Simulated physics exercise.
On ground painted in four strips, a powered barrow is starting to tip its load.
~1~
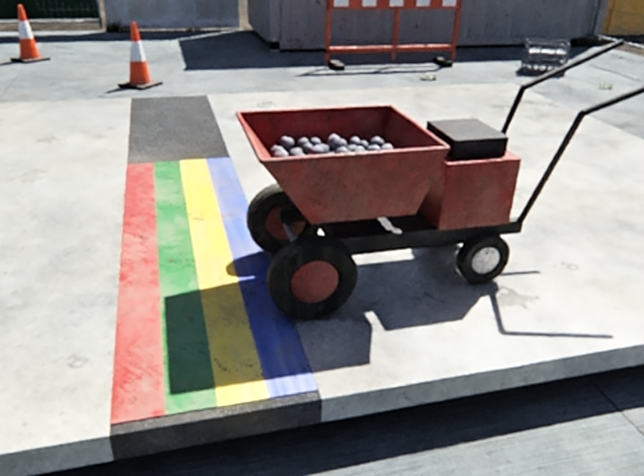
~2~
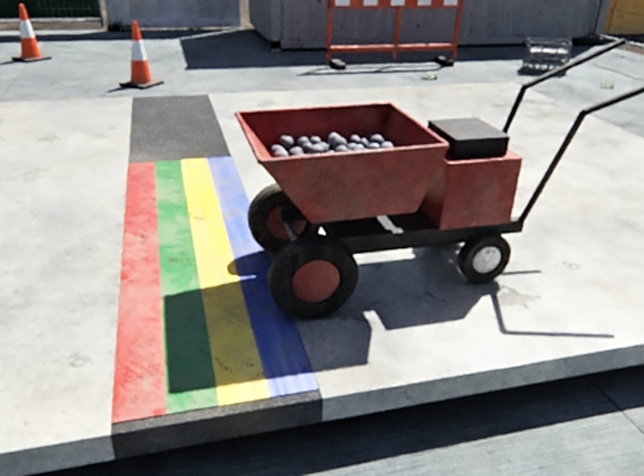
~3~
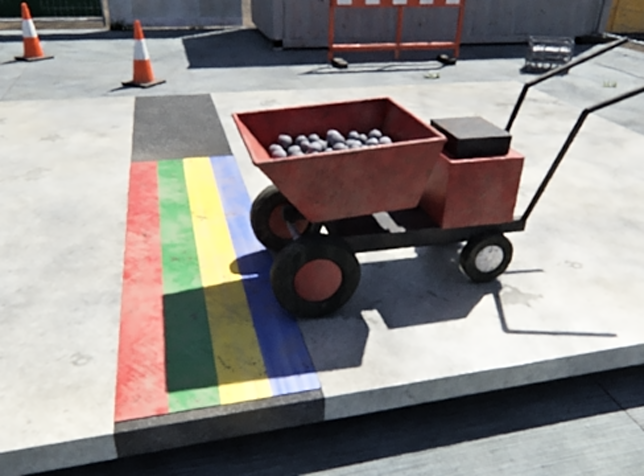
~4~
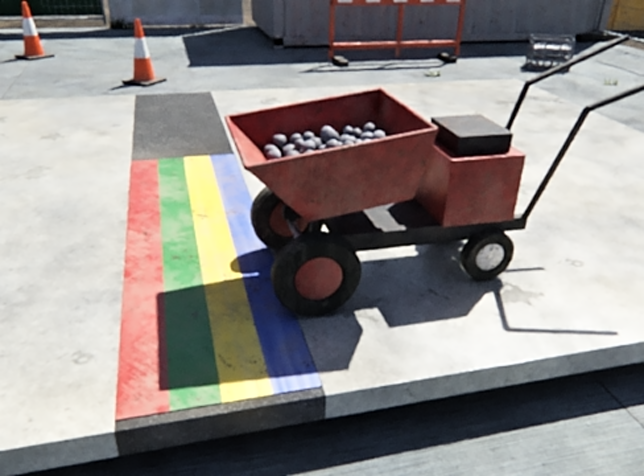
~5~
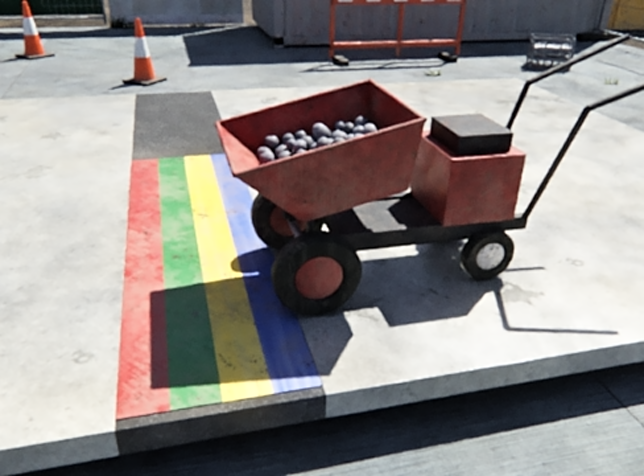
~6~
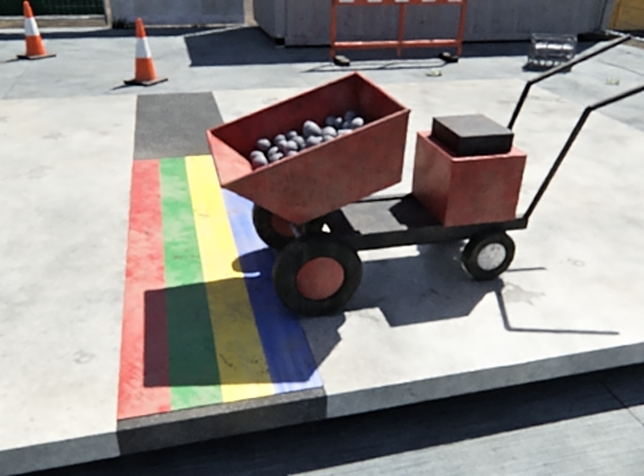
In this clip, a small red barrow loaded with round grey cobbles stands beside red, green, yellow and blue ground strips; its skip starts level, then gradually tilts toward the left, its rear rising while the wheeled base stays in place.
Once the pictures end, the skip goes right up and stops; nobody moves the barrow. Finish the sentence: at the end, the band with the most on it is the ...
At the end, the band with the most on it is the red one.
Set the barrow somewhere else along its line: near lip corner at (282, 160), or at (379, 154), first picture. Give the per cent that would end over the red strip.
Roughly 40 per cent at the first spot and 0 per cent at the second.
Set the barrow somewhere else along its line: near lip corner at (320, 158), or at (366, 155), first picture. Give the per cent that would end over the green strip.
In turn, around 40 per cent and 20 per cent.
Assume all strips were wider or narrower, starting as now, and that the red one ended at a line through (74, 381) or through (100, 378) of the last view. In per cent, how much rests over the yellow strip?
0 and 0 percent, roughly.
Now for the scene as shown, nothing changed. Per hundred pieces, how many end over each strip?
Approximate shares - blue strip 0, yellow strip 0, green strip 10, red strip 40.
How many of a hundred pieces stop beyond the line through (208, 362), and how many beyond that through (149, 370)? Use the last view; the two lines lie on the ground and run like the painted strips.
Roughly 70 and 50 %.
Soon, skip tipped steeply; all in the skip.
A while on, skip tipped right over; most in the skip; a stray few over the green strip; a small part over the red strip; a stray few off the paint.
Towards the end, skip tipped right over; about a quarter in the skip; a small part over the green strip; about a third over the red strip; about a quarter off the paint.
Finally, skip tipped right over; about a quarter in the skip; none over the blue strip; none over the yellow strip; a small part over the green strip; about a third over the red strip; about a quarter off the paint.
